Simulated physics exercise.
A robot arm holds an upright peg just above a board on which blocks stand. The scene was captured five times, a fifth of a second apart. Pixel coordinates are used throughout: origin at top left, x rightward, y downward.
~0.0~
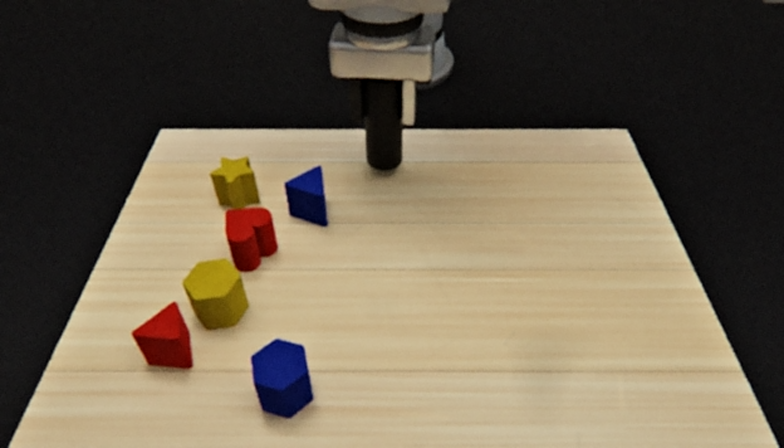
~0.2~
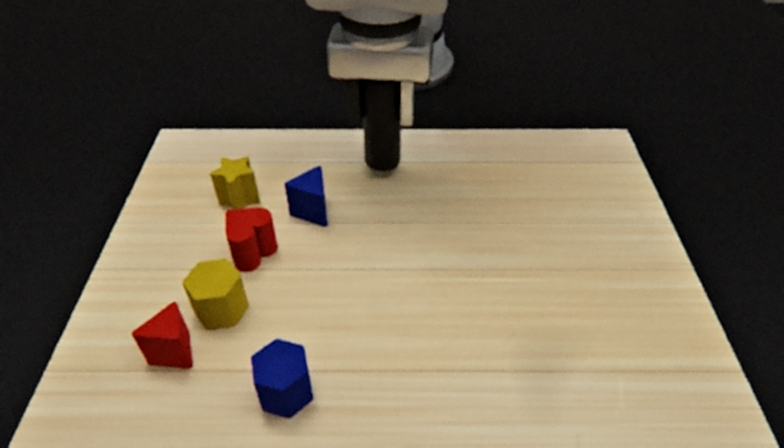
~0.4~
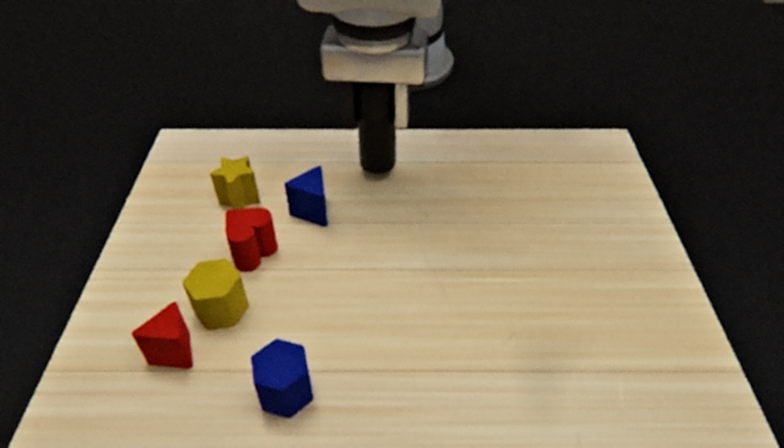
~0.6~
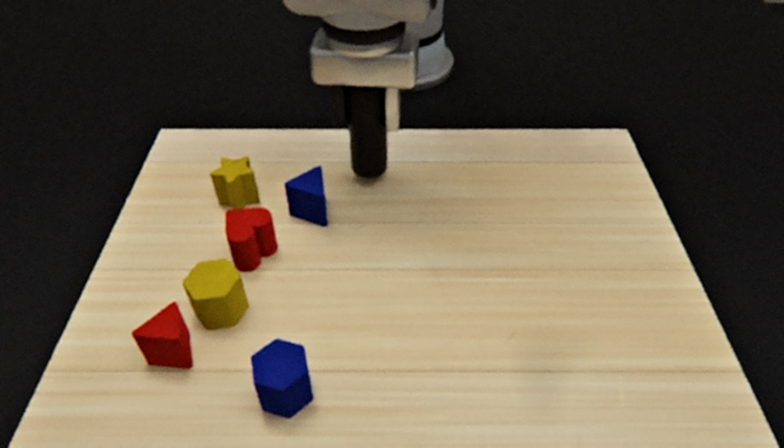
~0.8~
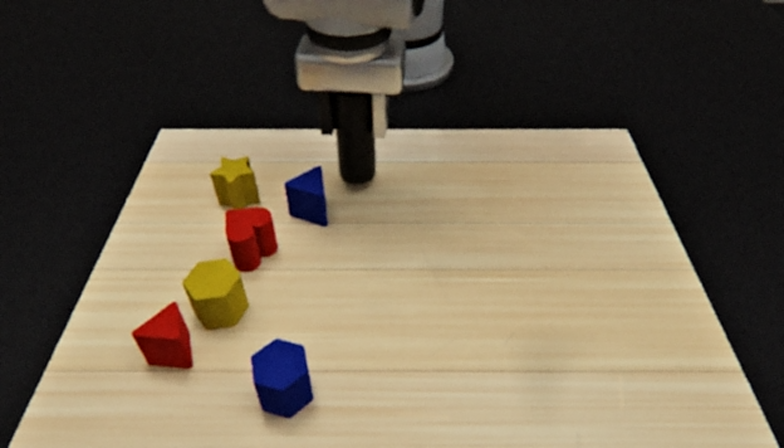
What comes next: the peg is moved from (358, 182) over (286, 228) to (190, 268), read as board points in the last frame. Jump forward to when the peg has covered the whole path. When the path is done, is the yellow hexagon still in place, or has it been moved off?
Put simply, it goes somewhere else.
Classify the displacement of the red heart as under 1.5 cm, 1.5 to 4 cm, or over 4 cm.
Answer: More than 4 cm.
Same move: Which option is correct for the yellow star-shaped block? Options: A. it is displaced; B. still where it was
It's B.
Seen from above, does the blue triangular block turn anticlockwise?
Final answer: Yes.
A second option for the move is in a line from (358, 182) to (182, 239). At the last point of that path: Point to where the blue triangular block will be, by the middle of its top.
I'd place it at (283, 198), taking the centre of its top.
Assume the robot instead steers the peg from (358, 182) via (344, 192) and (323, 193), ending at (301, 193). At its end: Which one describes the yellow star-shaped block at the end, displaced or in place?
Here the yellow star-shaped block stays on its spot.
What follows on the original path. One third of the way, peg (310, 205); red heart (239, 226); blue triangular block (282, 201), turned 40° anticlockwise.
Two thirds of the way, peg (254, 234); yellow hexagon (201, 289); red heart (208, 251), turned 65° clockwise; blue triangular block (243, 238), turned 80° anticlockwise.
At the end, peg (187, 260); red triangular block (150, 337), turned 20° anticlockwise; yellow hexagon (190, 309); yellow star-shaped block in place; red heart (184, 273), turned 25° clockwise; blue triangular block (226, 250), turned 105° anticlockwise.
